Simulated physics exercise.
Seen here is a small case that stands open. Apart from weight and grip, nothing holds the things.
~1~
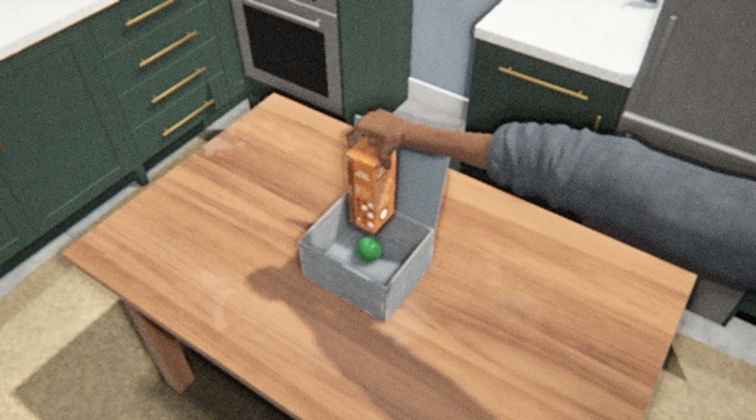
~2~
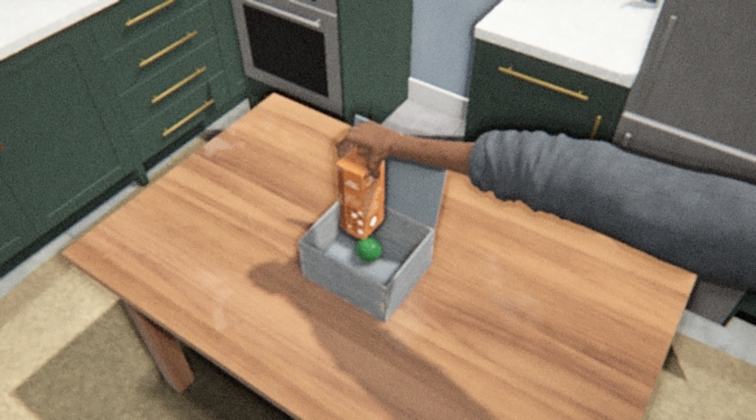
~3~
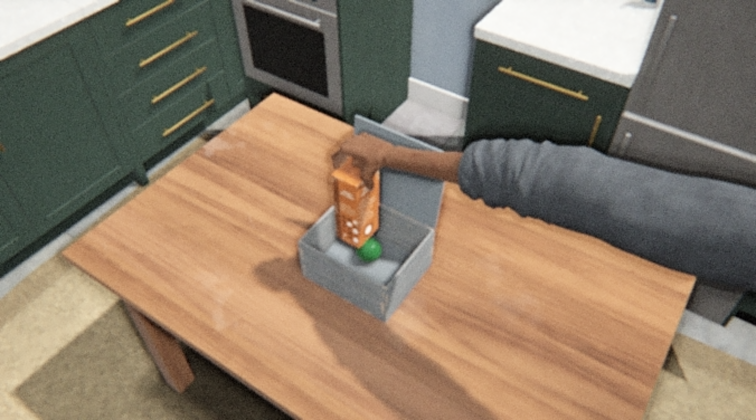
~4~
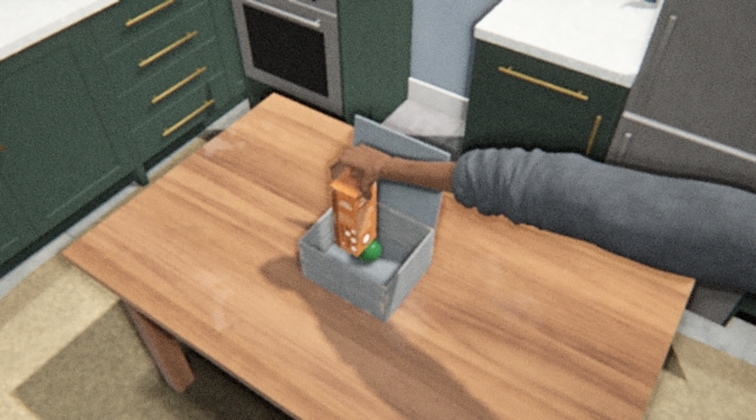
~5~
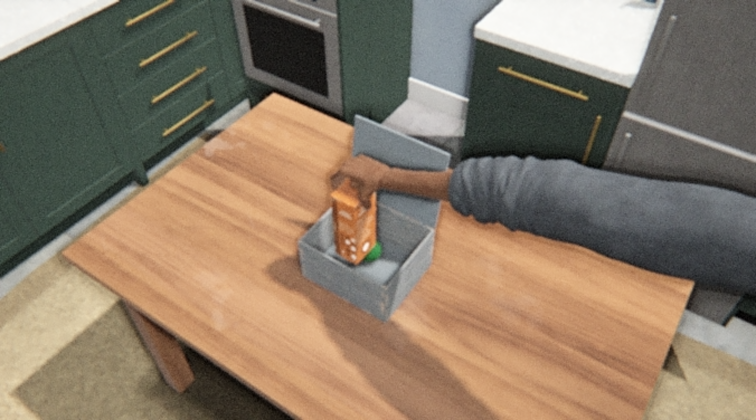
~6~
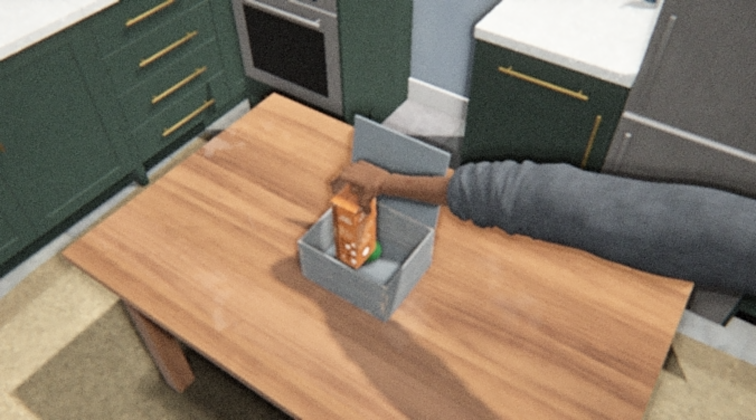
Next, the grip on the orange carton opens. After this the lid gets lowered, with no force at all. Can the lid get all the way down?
No, it stays up.
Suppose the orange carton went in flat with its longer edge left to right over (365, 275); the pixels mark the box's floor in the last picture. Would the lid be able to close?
Then the lid does shut, as it turns out.
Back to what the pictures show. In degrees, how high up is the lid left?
Some 25°.
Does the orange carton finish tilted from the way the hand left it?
Simply put, the orange carton gets tilted.
Then, 1.20 s after the last picture, lid starting down; orange carton tipped 42° from how it was near (350, 244); green apple rolled a little.
Then, 1.80 s after the last picture, lid 33° above the rim; orange carton tipped 42° from how it was near (350, 244); green apple rolled a little.
At rest, lid 27° above the rim; tipped over in the box, orange carton; green apple in place. Seen from the same camera at the end, orange carton near (350, 244).
